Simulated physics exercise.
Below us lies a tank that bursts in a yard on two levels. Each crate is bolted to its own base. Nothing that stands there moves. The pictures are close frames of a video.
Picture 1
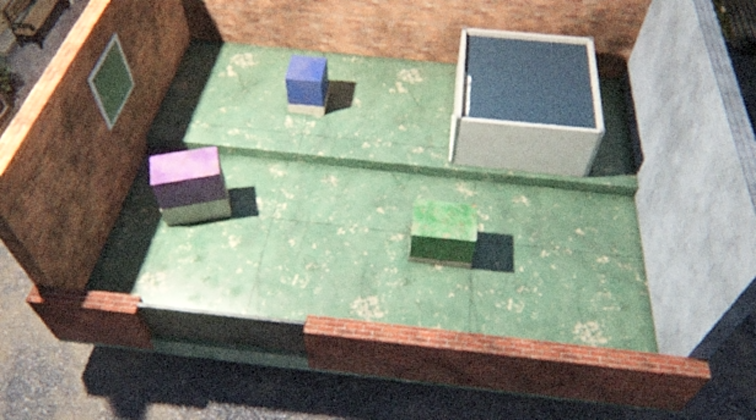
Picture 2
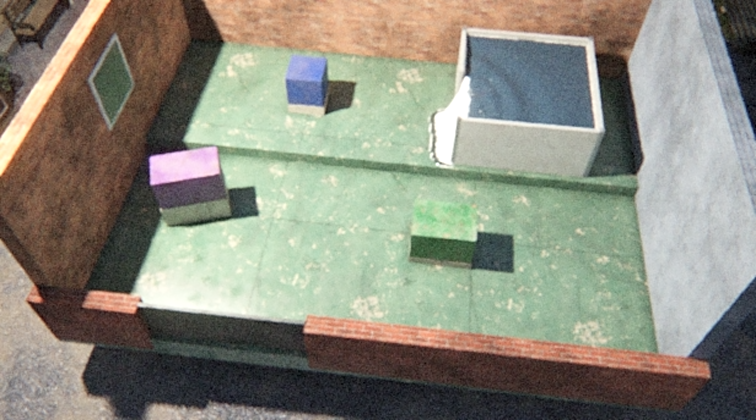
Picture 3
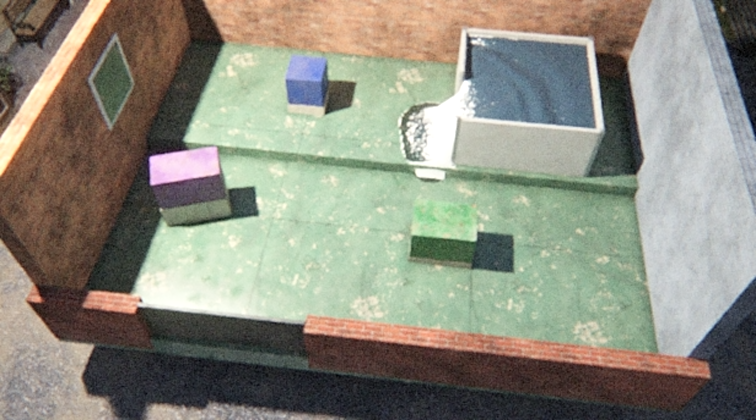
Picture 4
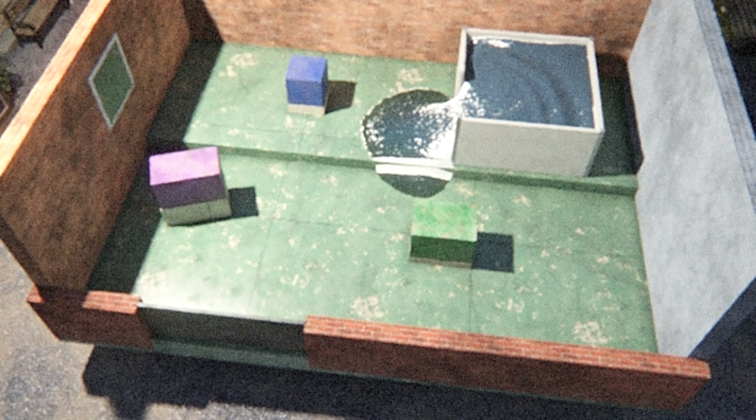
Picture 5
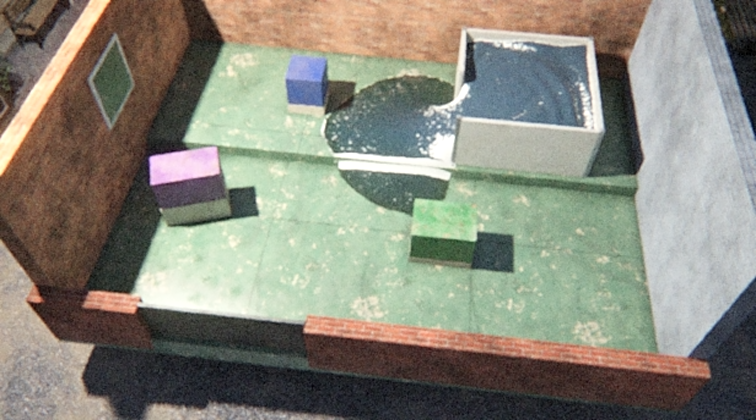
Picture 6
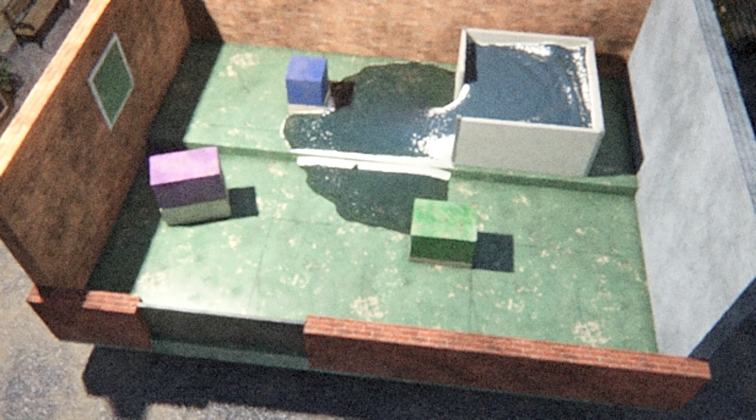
White open-topped tank in a walled yard releasing dark water leftward across the green two-level floor, reaching the blue block.
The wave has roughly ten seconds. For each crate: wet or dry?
One by one: The blue crate gets wet; the green crate gets wet; the purple crate stays dry.
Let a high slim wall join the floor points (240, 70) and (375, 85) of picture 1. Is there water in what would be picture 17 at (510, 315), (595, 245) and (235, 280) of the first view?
In that order: Free of water, dry, under water.
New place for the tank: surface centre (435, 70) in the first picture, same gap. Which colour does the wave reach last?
That is the green crate.
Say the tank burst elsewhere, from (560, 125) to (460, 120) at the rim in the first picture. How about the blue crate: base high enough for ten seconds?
My reading: The blue crate escapes it.
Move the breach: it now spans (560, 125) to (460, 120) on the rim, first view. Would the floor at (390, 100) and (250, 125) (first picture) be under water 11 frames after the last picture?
One after the other: Not flooded, no water.
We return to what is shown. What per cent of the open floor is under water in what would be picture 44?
Roughly 75 per cent.
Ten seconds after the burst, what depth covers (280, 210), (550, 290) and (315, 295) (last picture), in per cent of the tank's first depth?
In that order: 10, 6 and 14 per cent.
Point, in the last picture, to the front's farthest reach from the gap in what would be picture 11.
Near (141, 164).
A moment on, water covers 40 % of the floor; the blue crate water round its plinth, the green crate water round its plinth, the purple crate water round its plinth.
Next, water covers 60 % of the floor; the blue crate water round its plinth, the green crate water round its plinth, the purple crate water round its plinth.
Then, water covers 65 % of the floor; the blue crate water round its plinth, the green crate water round its plinth, the purple crate water round its plinth.
Later, water covers 75 % of the floor; the blue crate water round its plinth, the green crate water round its plinth, the purple crate water round its plinth.
In the end, water covers 100 % of the floor; the blue crate was topped, the green crate was topped, the purple crate stayed above the water.
